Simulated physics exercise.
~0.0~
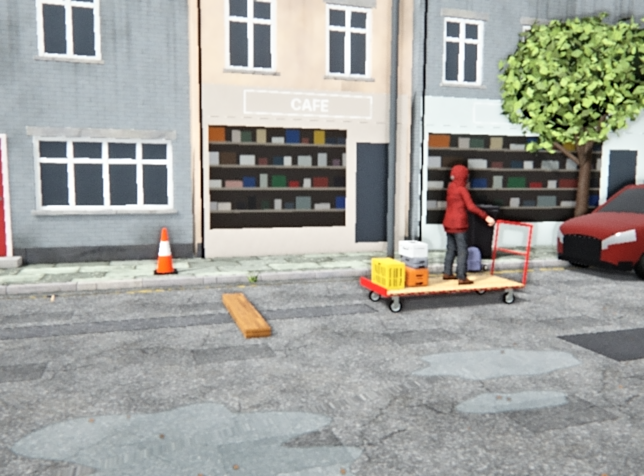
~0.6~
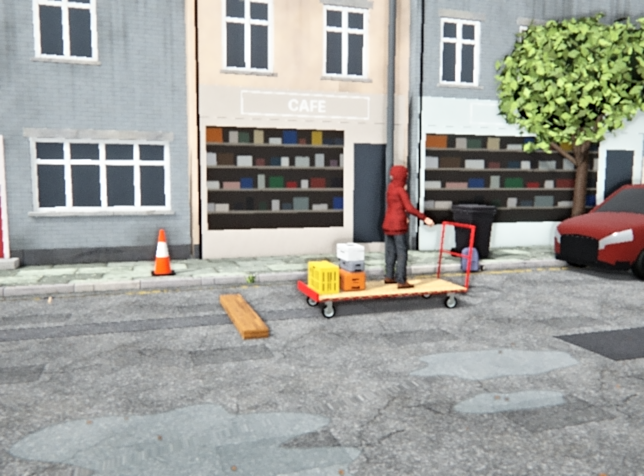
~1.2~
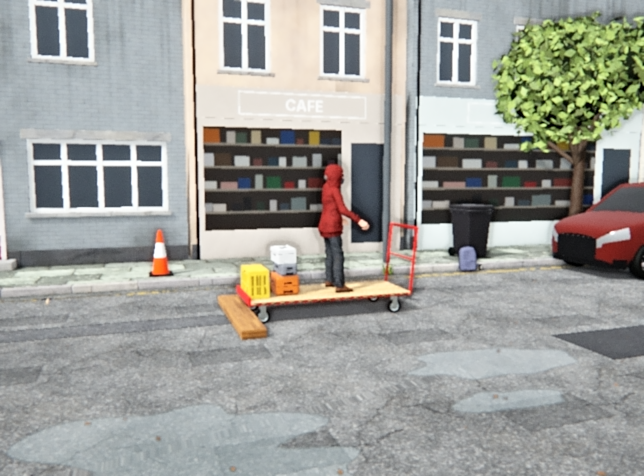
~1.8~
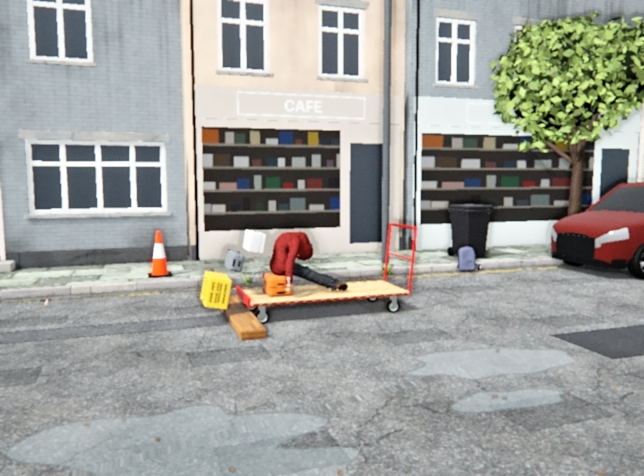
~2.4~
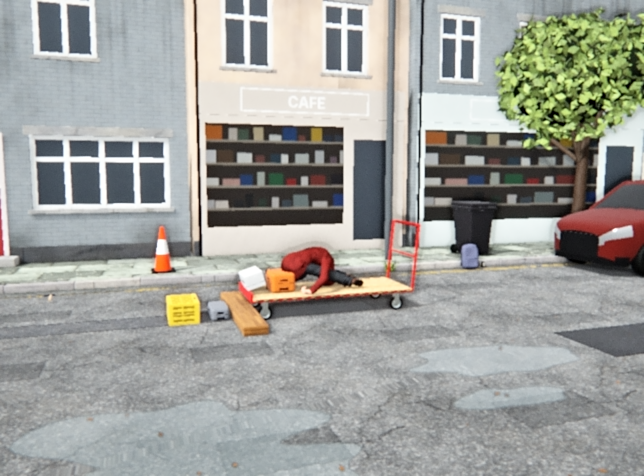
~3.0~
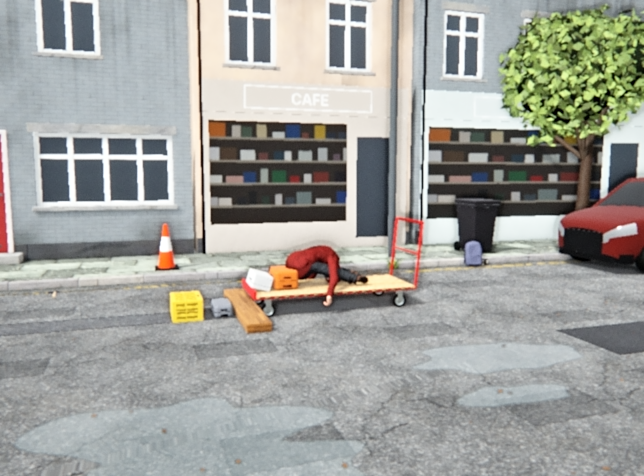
A person in a red hooded jacket stands on a flat wooden cart with a red handle, rolling left along a grey street past a cafe, seen side-on from across the road by a slightly swaying camera. A yellow crate, an orange case, a white box and a grey case sit at its front. The cart reaches a wooden beam on the road and stops. The person pitches forward onto the deck as the load tumbles. The yellow crate and grey case drop beyond the front edge, while the person lies slumped beside the orange and white pieces, still aboard.
